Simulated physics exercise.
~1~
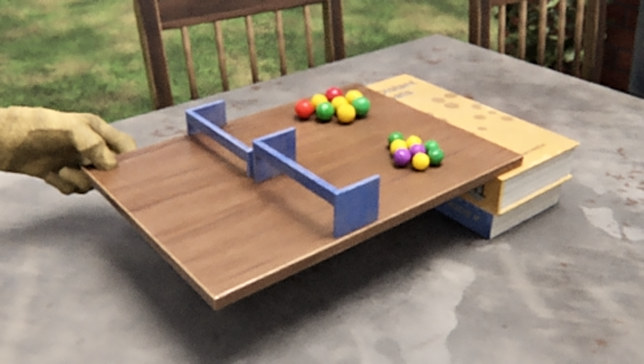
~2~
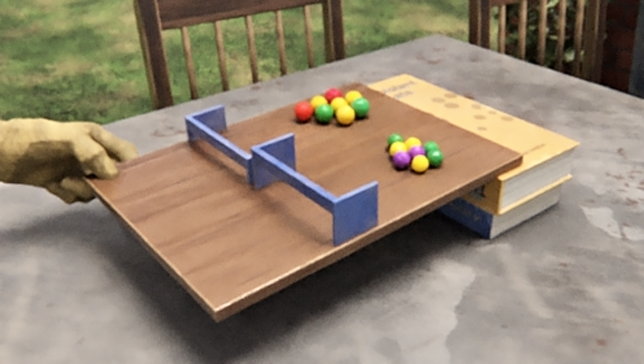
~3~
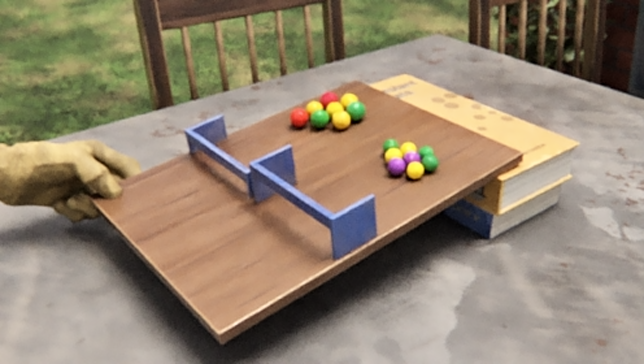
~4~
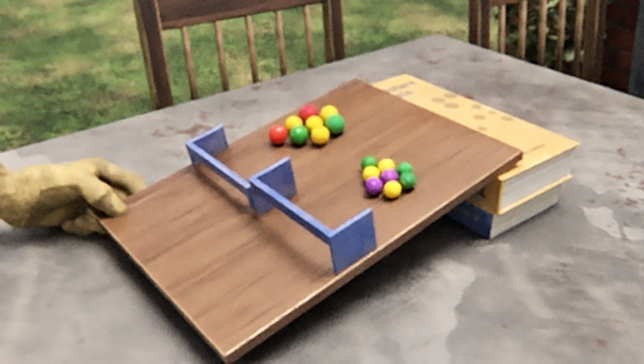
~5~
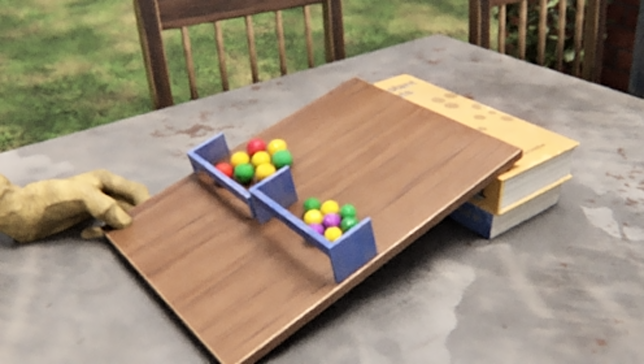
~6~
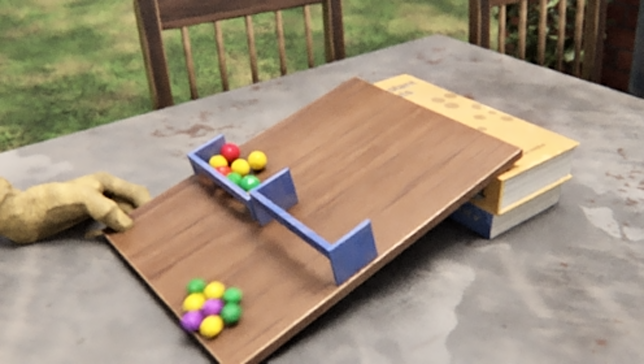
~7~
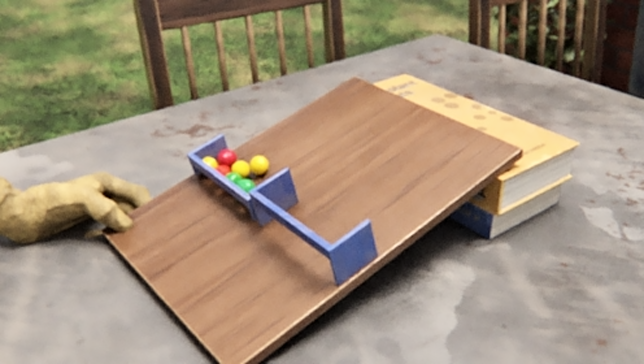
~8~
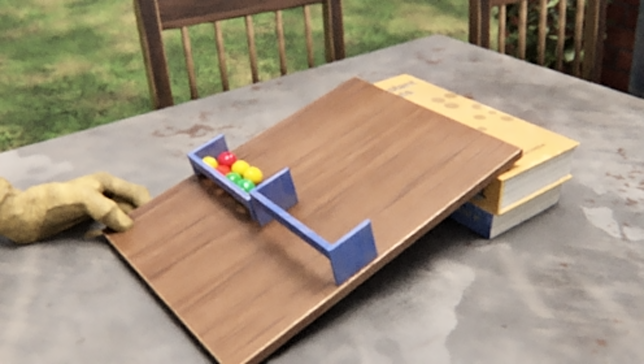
Colored balls rolling down a board as a gloved hand lowers it, front group passing under blue gate, back group stopping behind.
